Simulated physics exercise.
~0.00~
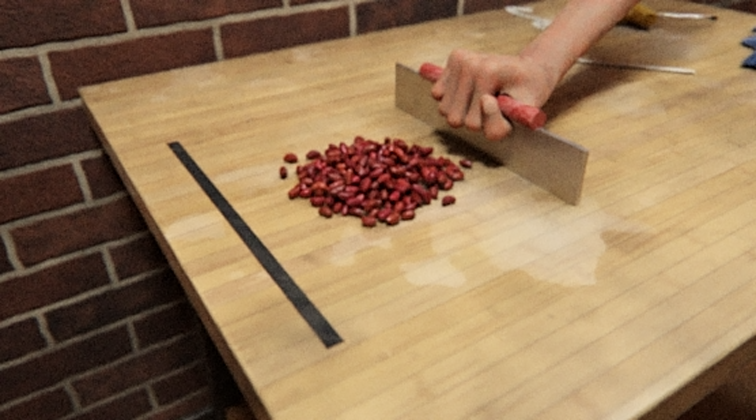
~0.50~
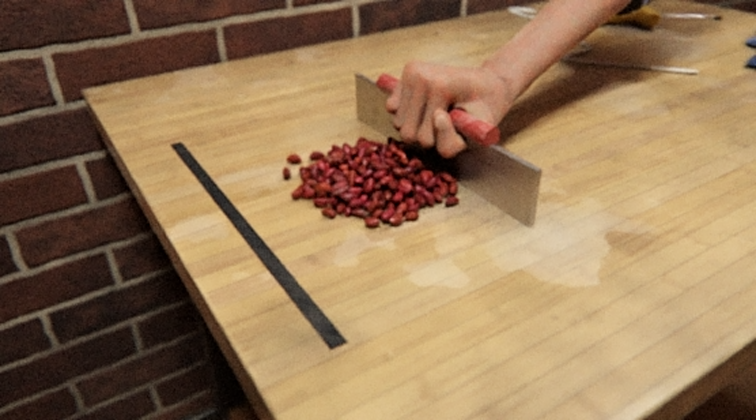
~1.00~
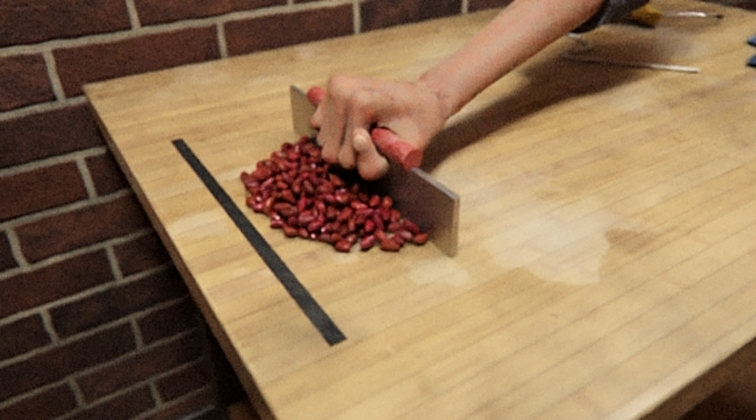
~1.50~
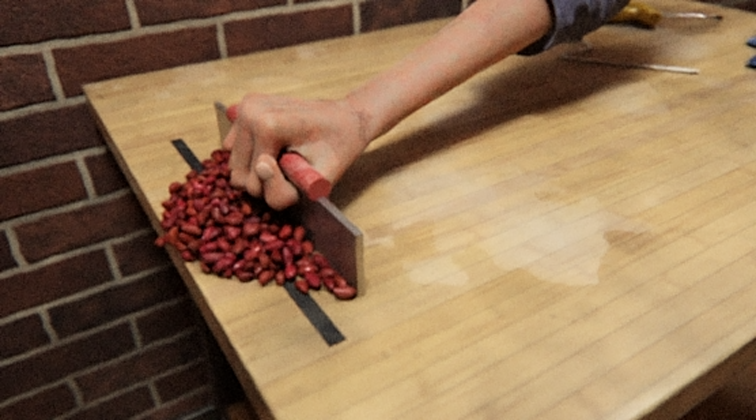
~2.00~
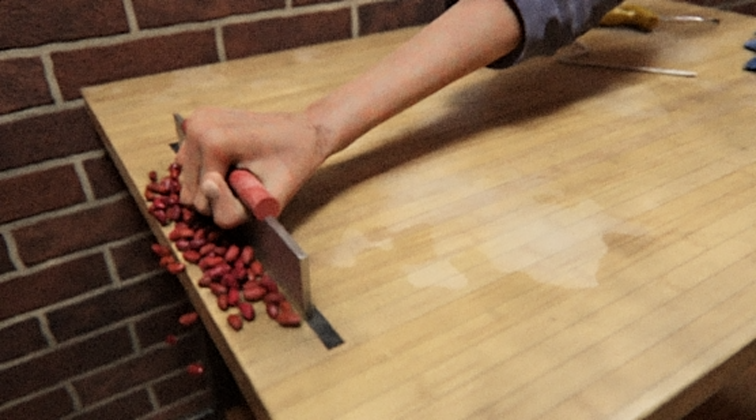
The video shows a hand gripping a flat metal scraper with a red handle, pushing a heap of small dark red beans leftward across a wooden table. The heap crosses a strip of black tape, and as the blade reaches the tape, some beans spill over the table's edge.
